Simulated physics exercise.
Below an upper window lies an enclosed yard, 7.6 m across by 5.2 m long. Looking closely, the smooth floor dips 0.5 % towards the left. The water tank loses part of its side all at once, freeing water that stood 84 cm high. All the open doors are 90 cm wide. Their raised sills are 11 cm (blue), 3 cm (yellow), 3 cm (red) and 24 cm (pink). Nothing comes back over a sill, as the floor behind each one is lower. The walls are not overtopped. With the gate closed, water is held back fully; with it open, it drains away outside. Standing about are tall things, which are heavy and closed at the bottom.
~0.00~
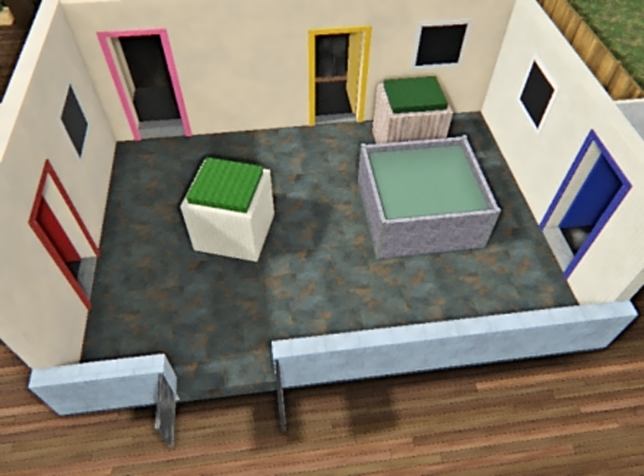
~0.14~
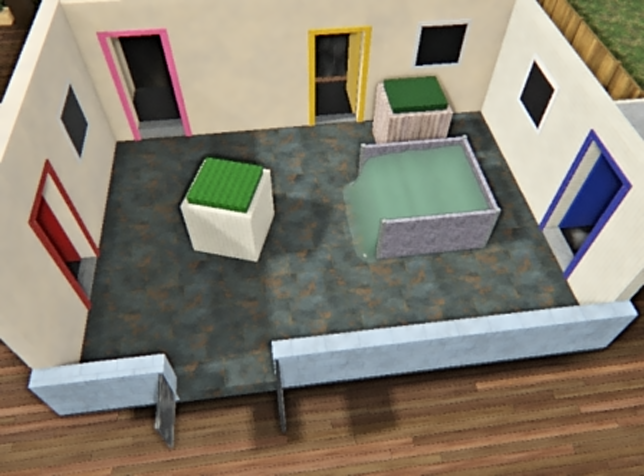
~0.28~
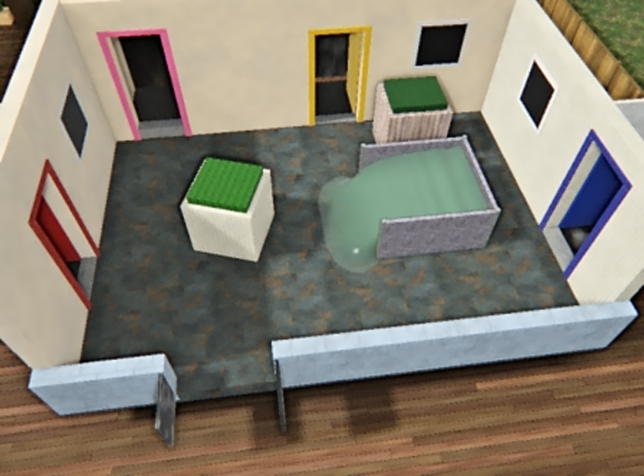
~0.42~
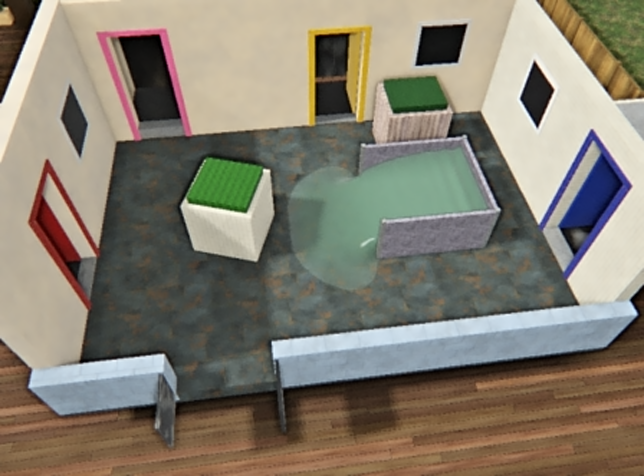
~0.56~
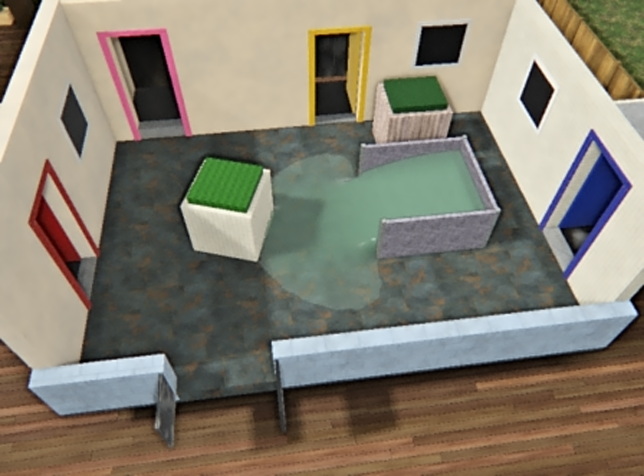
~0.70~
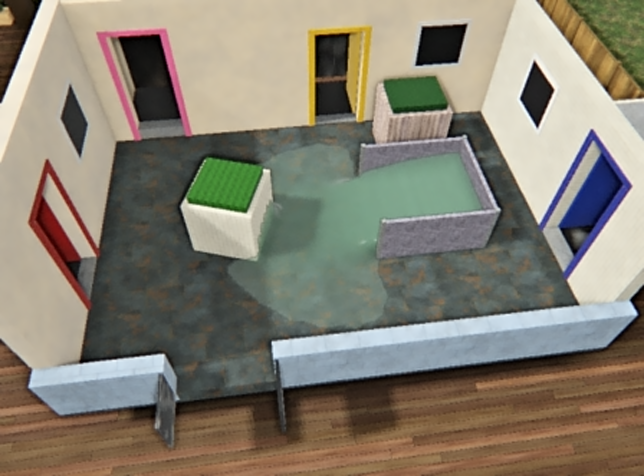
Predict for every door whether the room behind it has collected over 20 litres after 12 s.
My prediction: The blue door room collects 20 litres or less; the yellow door room collects 20 litres or less; the red door room collects over 20 litres; the pink door room collects 20 litres or less.
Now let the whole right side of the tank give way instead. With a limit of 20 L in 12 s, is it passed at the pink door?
At the pink door the limit is not exceeded.
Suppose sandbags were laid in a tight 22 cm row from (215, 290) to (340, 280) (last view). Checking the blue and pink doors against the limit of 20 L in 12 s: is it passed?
Result: Blue door inside the limit; pink door inside the limit.
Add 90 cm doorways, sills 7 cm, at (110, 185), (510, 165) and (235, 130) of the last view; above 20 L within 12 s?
Well, the first is on the high side, the second is on the low side, and the third is on the high side.
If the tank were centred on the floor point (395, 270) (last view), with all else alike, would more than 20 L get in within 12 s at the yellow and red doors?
For the yellow door, the amount is too high; for the red door, the amount is too high.
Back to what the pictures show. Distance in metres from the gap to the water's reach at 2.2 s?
I'd say around 5.4 m from the gap.
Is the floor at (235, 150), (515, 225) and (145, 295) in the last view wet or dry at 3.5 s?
First spot submerged, second not yet wet, third submerged.
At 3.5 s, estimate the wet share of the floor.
About 60 per cent.
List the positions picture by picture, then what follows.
The first picture shows still water, 84 cm deep, in the water tank at (426, 180).
In the second picture, the front is at (375, 261), 0.9 m from the gap at (372, 205); 0.5 m2 of floor is under water; 84 cm left at the back of the water tank.
In the third picture, the front is at (355, 269), 1.1 m from the gap at (371, 208); 1.4 m2 of floor is under water; 80 cm left at the back of the water tank.
In the fourth picture, water pours out at (371, 210) and has run 1.5 m, to (331, 281); typically 12 cm deep outside, 73 cm at the water tank's back.
In the fifth picture, water pours out at (371, 210) and has run 2.1 m, to (262, 258); typically 9 cm deep outside, 72 cm at the water tank's back.
In the sixth picture, the front is at a hidden place, 2.6 m from the gap at (371, 210); 6.8 m2 of floor is under water; 66 cm left at the back of the water tank.
After 1.4 s water covers 45 % of the floor and is deepest (49 cm) near (270, 229); blue door not reached, yellow door 2 cm at the sill, 0 L in, red door not reached, pink door not reached.
After 2.2 s water covers 55 % of the floor and is deepest (44 cm) near (125, 145); blue door not reached, yellow door 2 cm at the sill, 0 L in, red door 1 cm at the sill, 0 L in, pink door 20 cm at the sill, 0 L in.
After 3.5 s water covers 60 % of the floor and is deepest (26 cm) near (98, 254); blue door not reached, yellow door 2 cm at the sill, 0 L in, red door 10 cm at the sill, 7 L in, pink door 21 cm at the sill, 3 L in.
After 7.0 s water covers 85 % of the floor and is deepest (12 cm) near (82, 353); blue door 2 cm at the sill, 0 L in, yellow door 2 cm at the sill, 0 L in, red door 8 cm at the sill, 131 L in, pink door 8 cm at the sill, 4 L in.
After 12.0 s water covers 95 % of the floor and is deepest (8 cm) near (76, 389); blue door 6 cm at the sill, 0 L in, yellow door 4 cm at the sill, 2 L in, red door 6 cm at the sill, 165 L in, pink door 5 cm at the sill, 4 L in.
